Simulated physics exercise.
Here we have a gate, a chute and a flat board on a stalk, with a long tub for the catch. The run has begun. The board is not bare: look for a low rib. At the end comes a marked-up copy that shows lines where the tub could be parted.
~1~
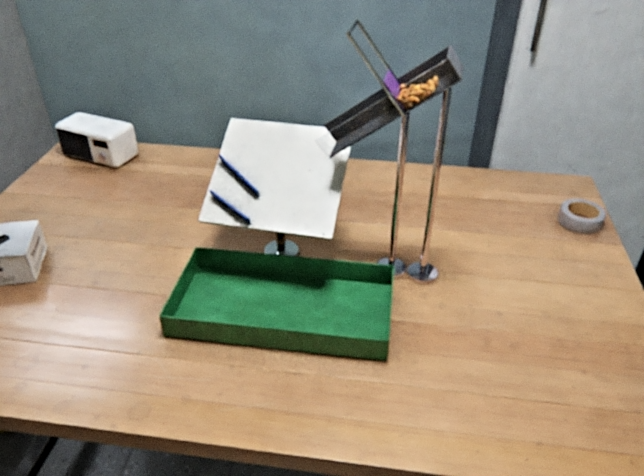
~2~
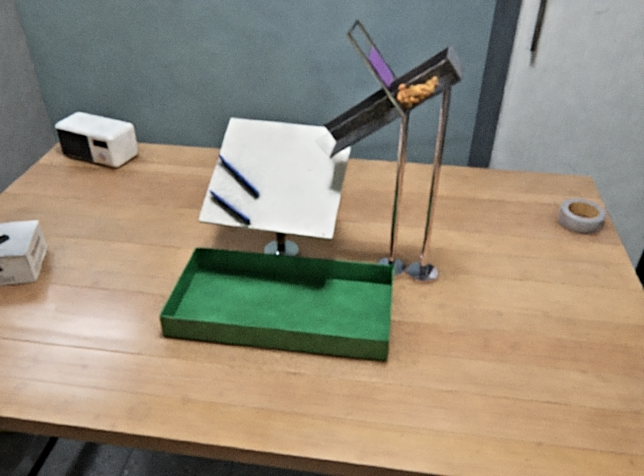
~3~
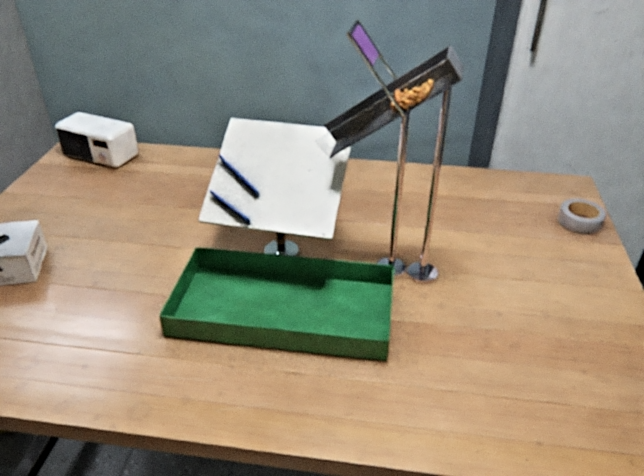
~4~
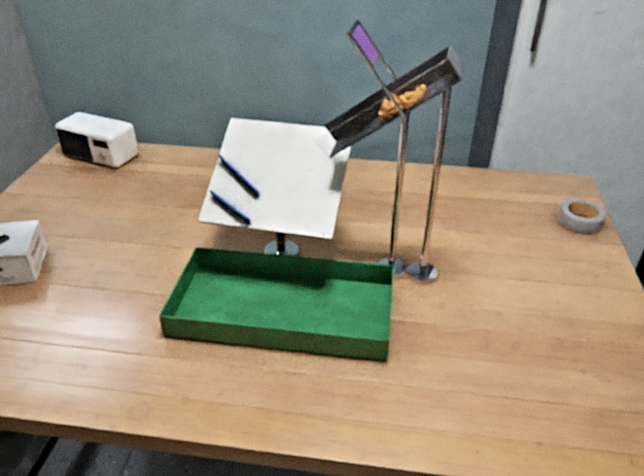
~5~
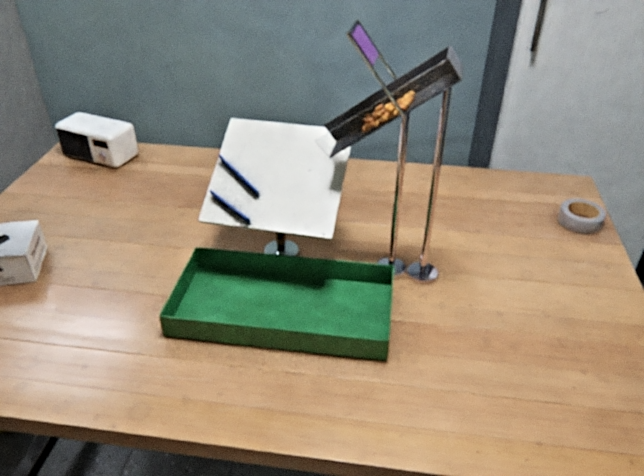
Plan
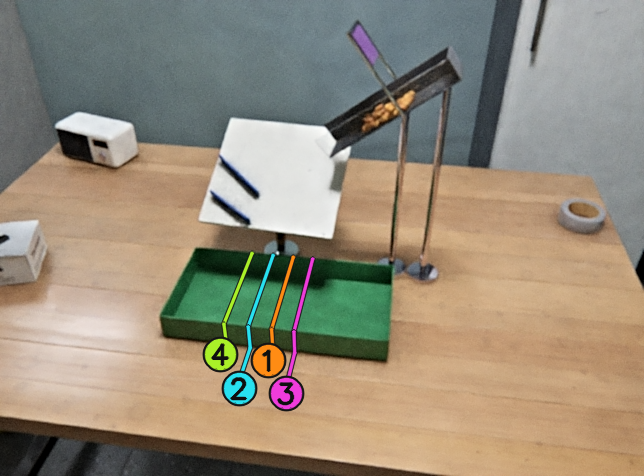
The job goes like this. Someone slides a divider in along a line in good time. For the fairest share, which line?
It is 2.
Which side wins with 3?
The left side.
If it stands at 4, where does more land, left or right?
More lands on the right.
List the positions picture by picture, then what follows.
The first picture shows load behind the gate near (414, 95), roasted chickpeas; lip of the chute near (333, 150), sloping fairly steeply.
The second picture shows middle of the board near (278, 174), tilted fairly steeply; middle of its low edge near (263, 229); of its high edge near (291, 124).
The third picture shows front corners of the tub near (160, 316) and (388, 341), empty; front of the load near (394, 107).
The fourth picture shows middle of the load near (402, 105); its front near (382, 118), close to a quarter of the way to the lip; rib from (210, 190) to (248, 219); rib from (219, 155) to (257, 191).
The fifth picture shows middle of the load near (389, 112); its front near (367, 121), close to half of the way to the lip.
On the marked copy, line 1 crosses the front rim at (271, 328); line 2 crosses the front rim at (248, 325); line 3 crosses the front rim at (294, 330); line 4 crosses the front rim at (224, 323).
With 1, of what is caught, the whole lot on the left of the divider, none at all on the right.
With 2, of what is caught, close to two thirds on the left of the divider, close to a third on the right.
With 3, of what is caught, the whole lot on the left of the divider, none at all on the right.
With 4, of what is caught, a small share on the left of the divider, all but a few on the right.
